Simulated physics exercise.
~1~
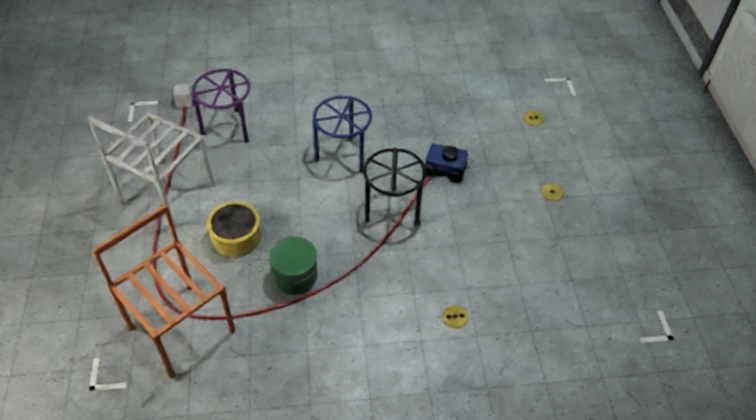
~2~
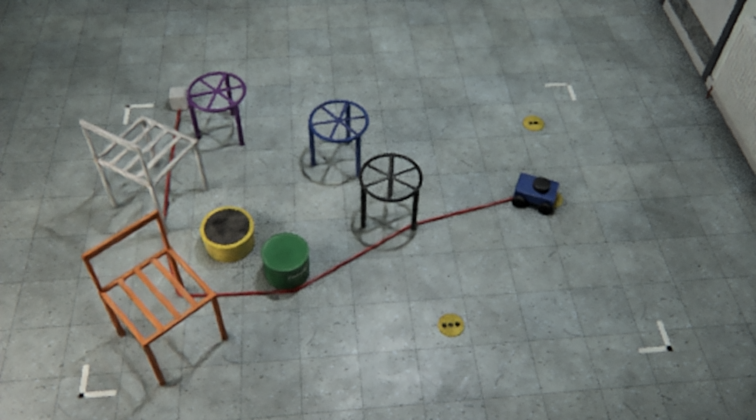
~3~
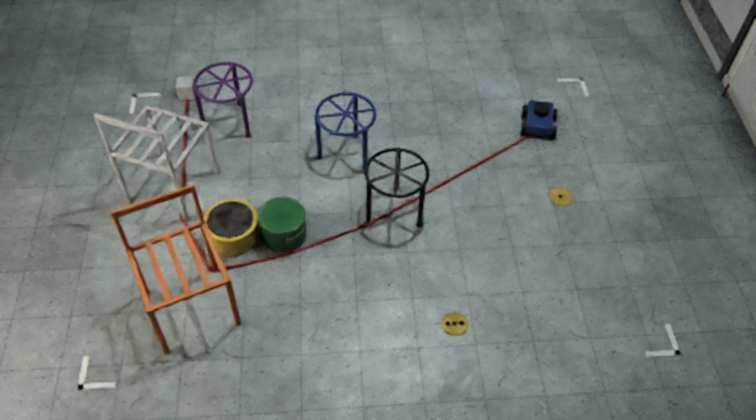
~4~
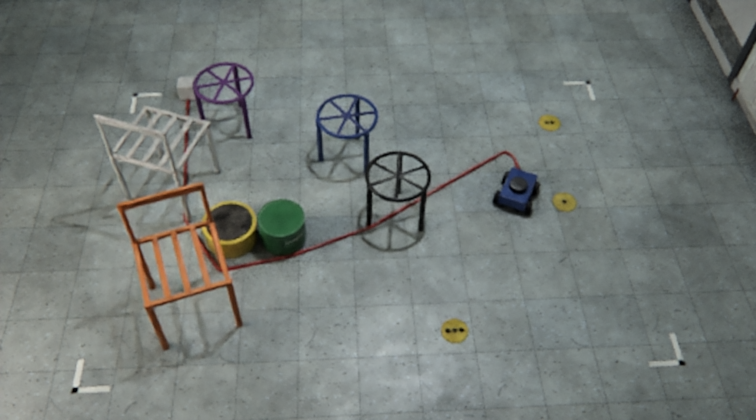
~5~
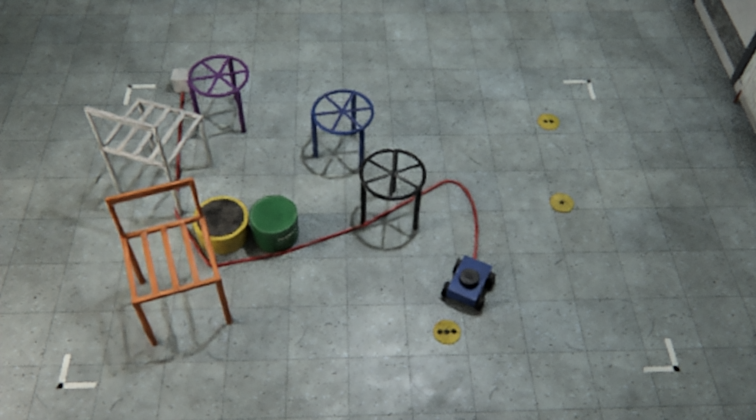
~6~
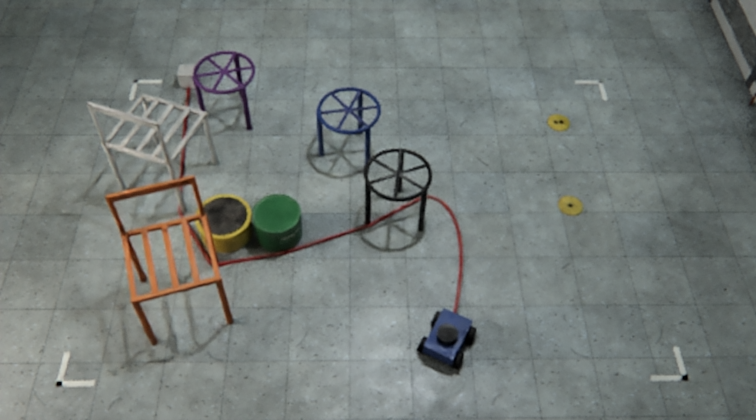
On a grey tiled floor, a small blue cart trails a red lead that curves around two chairs, three stools, a yellow pot and a green bucket. The cart first moves right, pulling the lead straighter, and the green bucket shifts slightly. It then drives up to the far yellow mark as the tightening lead drags the bucket beside the pot and the orange chair turns and slides inward. Next the cart comes back down toward the second mark, leaving the lead slack. It continues down and left to the nearest mark and ends over it, the lead looping loosely behind.
